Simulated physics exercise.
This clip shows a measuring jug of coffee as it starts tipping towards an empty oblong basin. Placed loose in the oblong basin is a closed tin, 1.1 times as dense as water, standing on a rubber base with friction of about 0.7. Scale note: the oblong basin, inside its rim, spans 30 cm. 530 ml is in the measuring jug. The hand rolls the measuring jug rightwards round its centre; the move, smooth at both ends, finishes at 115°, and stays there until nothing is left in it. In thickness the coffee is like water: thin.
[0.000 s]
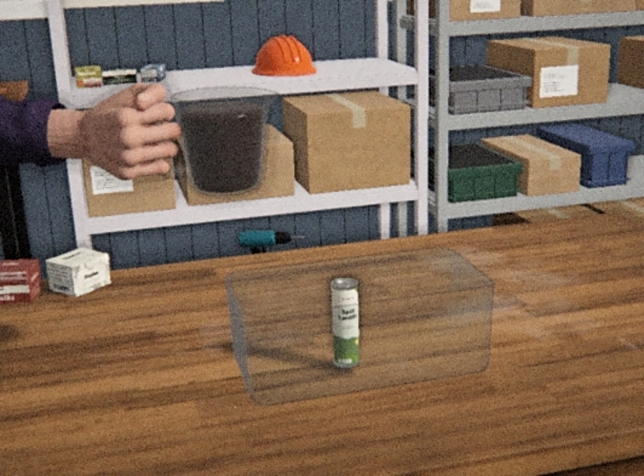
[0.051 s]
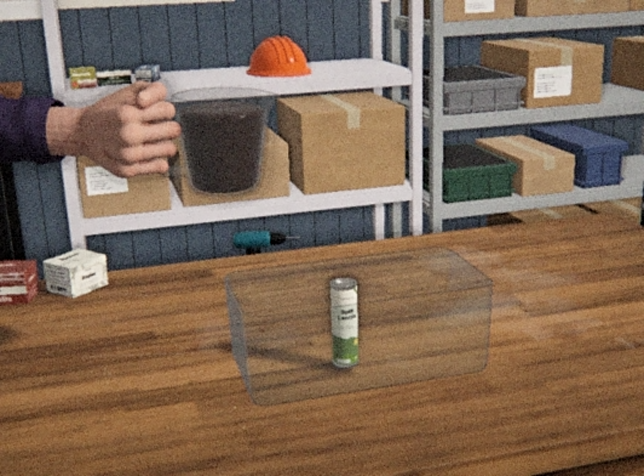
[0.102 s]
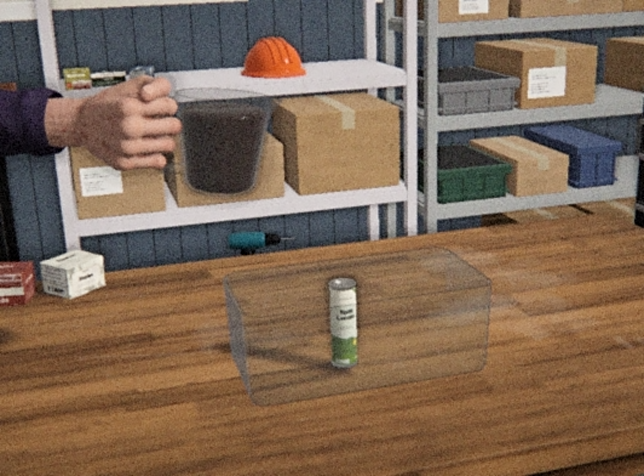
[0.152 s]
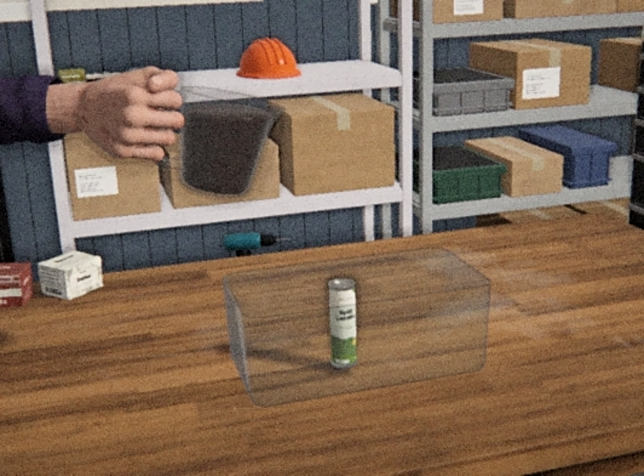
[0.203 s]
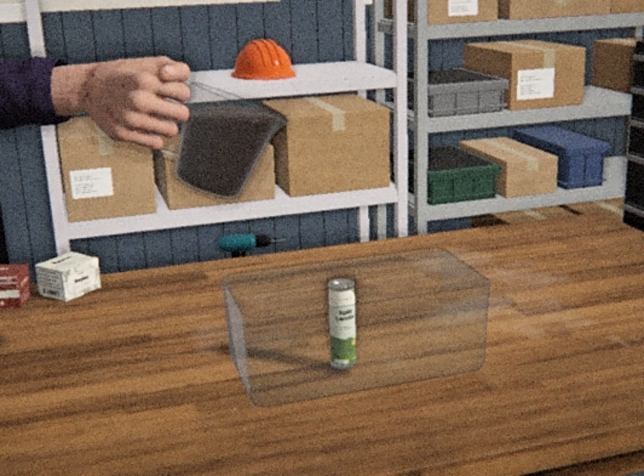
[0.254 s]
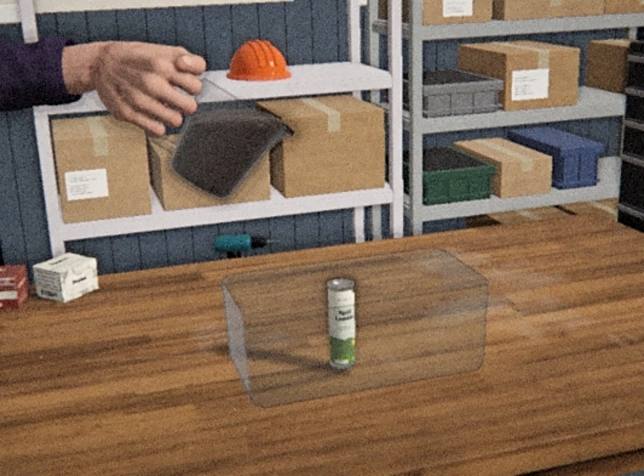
In a workshop with blue plank walls and shelves of cardboard boxes, plastic bins and an orange hard hat, the view looks slightly down on a wooden bench and drifts gently. A clear oblong basin holding an upright white-and-green tin sits on the bench, small boxes and a teal drill behind it. At upper left, a dark-sleeved hand slowly, then faster, tilts a clear jug of dark liquid rightwards until the liquid reaches its rim.
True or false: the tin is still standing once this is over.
False.
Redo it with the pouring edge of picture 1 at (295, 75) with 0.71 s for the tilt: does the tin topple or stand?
Then the tin remains standing.
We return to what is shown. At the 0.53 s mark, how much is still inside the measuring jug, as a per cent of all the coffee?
40 %.
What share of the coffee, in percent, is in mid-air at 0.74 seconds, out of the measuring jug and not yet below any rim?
Close to 12 in every hundred parts.
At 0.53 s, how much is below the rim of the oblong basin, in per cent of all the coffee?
Close to 20 in a hundred.
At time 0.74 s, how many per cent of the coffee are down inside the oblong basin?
That comes to about 86 percent.
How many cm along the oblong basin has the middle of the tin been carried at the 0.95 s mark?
Around 9 cm.
By 0.53 s the tilt is 102° and 40 per cent is still to pour; the tin stands where it began.
By 0.74 s the tilt is 115° and 3 per cent is still to pour; the tin stands 2 cm from where it began.
By 0.95 s the tilt is 115° and 0 per cent is still to pour; the tin lies on its side.
By 1.18 s the tilt is 115° and 0 per cent is still to pour; the tin lies on its side.
At rest the tin lies on its side.
